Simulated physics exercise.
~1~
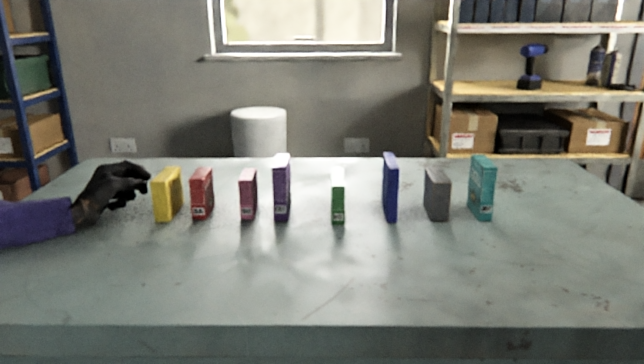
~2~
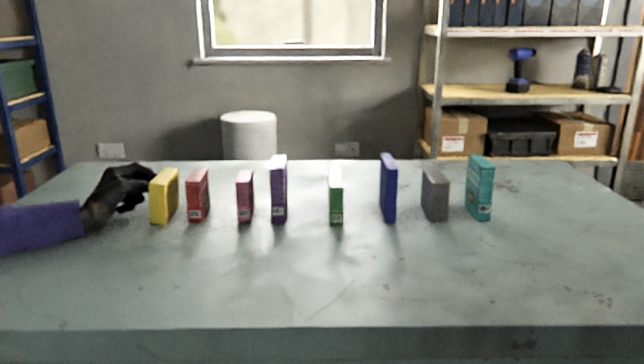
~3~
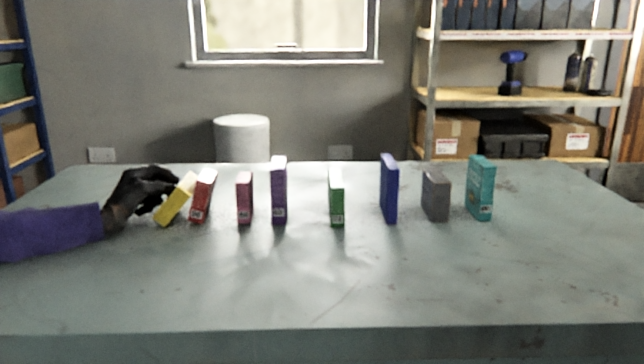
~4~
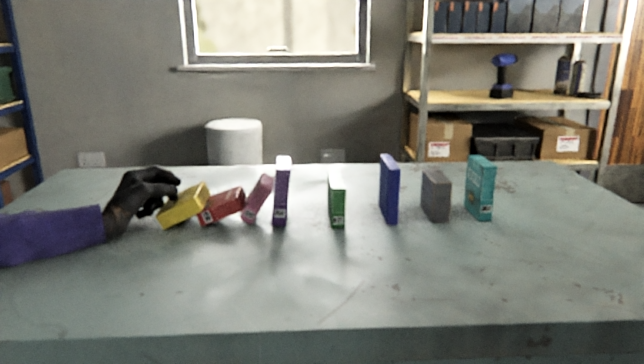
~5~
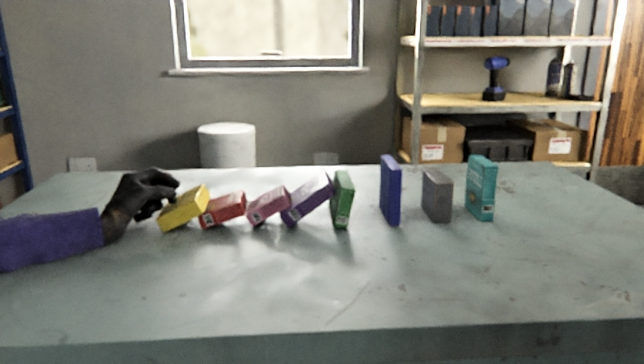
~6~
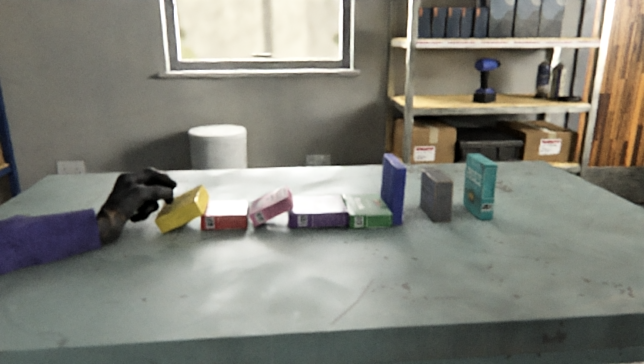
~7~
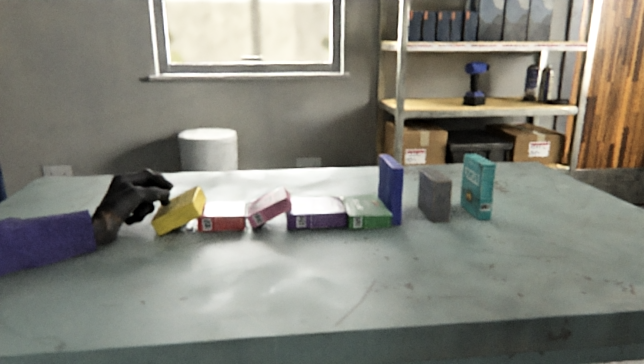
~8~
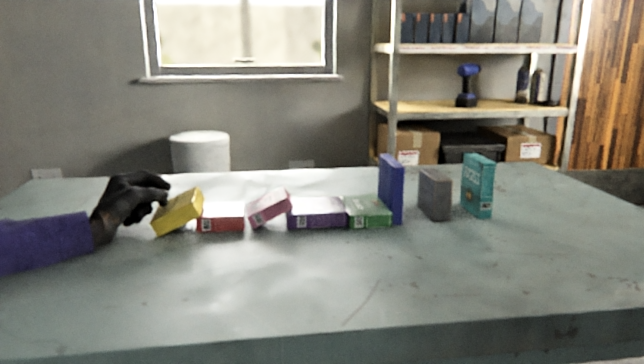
At the start, eight thin, colourful blocks stand on end in a row across a grey table, while a black-gloved hand in a purple sleeve reaches in from the left. The hand nudges the yellow block until it tips right against the red one. The red block goes over and knocks the pink, which falls toward the tall purple one. The purple block then topples into the green, and both drop flat. The green ends up lying at the foot of the blue block, which stays upright along with the grey and turquoise ones, as the hand lingers beside the tilted yellow block.
